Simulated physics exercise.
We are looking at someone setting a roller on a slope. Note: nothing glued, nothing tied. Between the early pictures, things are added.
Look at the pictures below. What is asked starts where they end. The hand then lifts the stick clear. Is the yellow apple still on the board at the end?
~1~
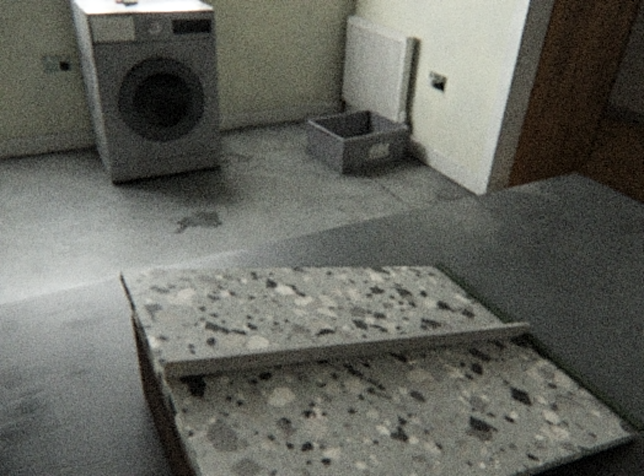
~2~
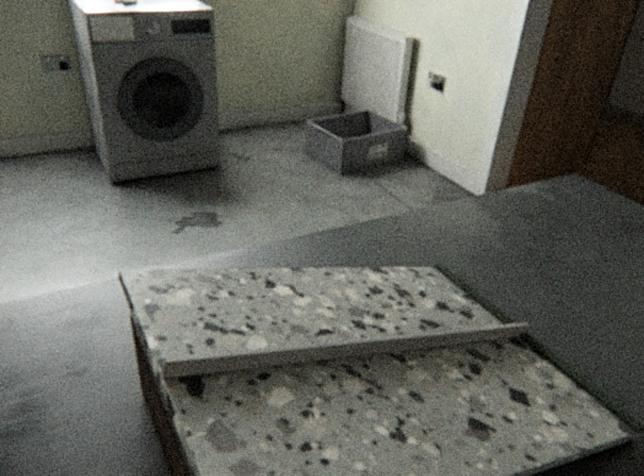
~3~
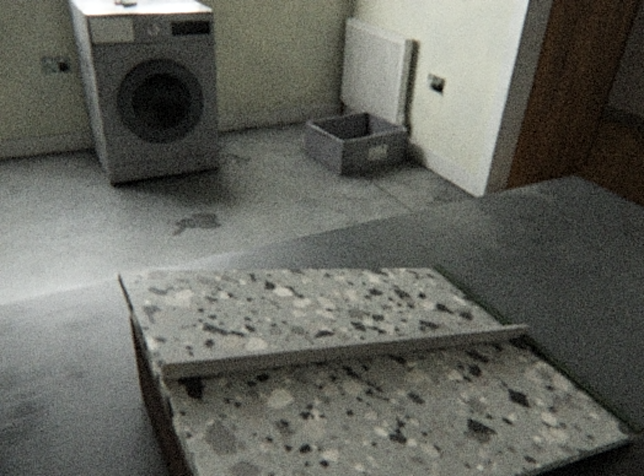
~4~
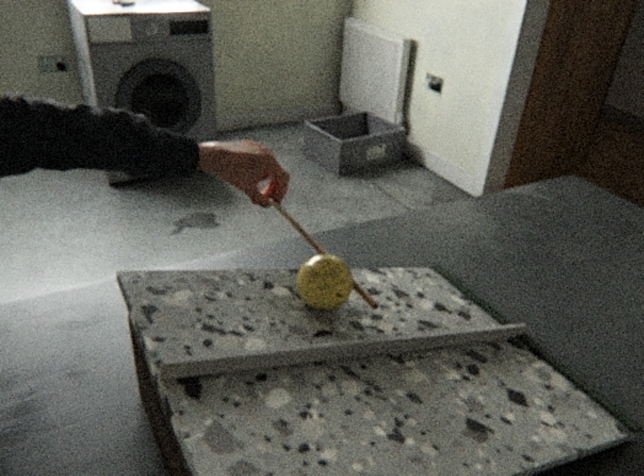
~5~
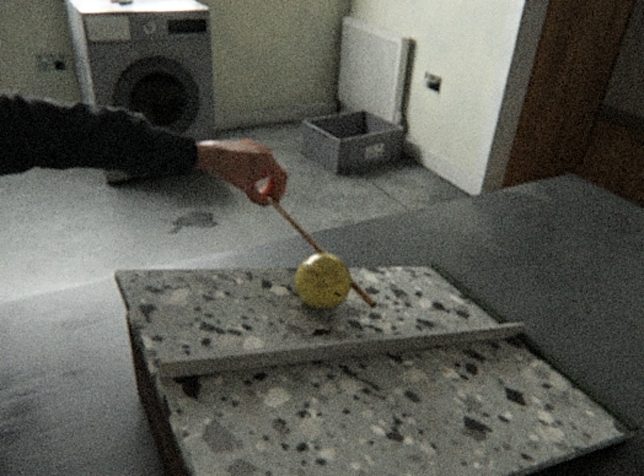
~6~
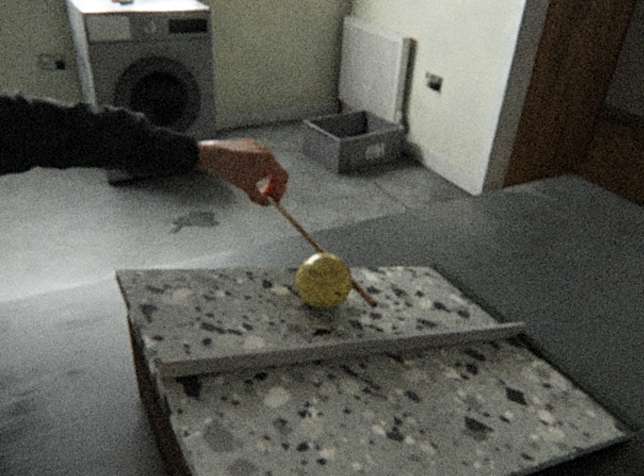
No, it rolls off.
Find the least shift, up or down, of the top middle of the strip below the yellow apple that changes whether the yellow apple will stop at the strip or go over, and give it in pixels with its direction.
8 pixels up, roughly.
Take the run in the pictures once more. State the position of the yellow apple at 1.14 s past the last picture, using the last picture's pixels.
It should be close to (628, 237).
Then, 0.60 s on from there, yellow apple rolling on the board near (469, 276).
Then, 1.14 s on from there, yellow apple off the board near (627, 237).
In the end, the yellow apple runs past the strip.
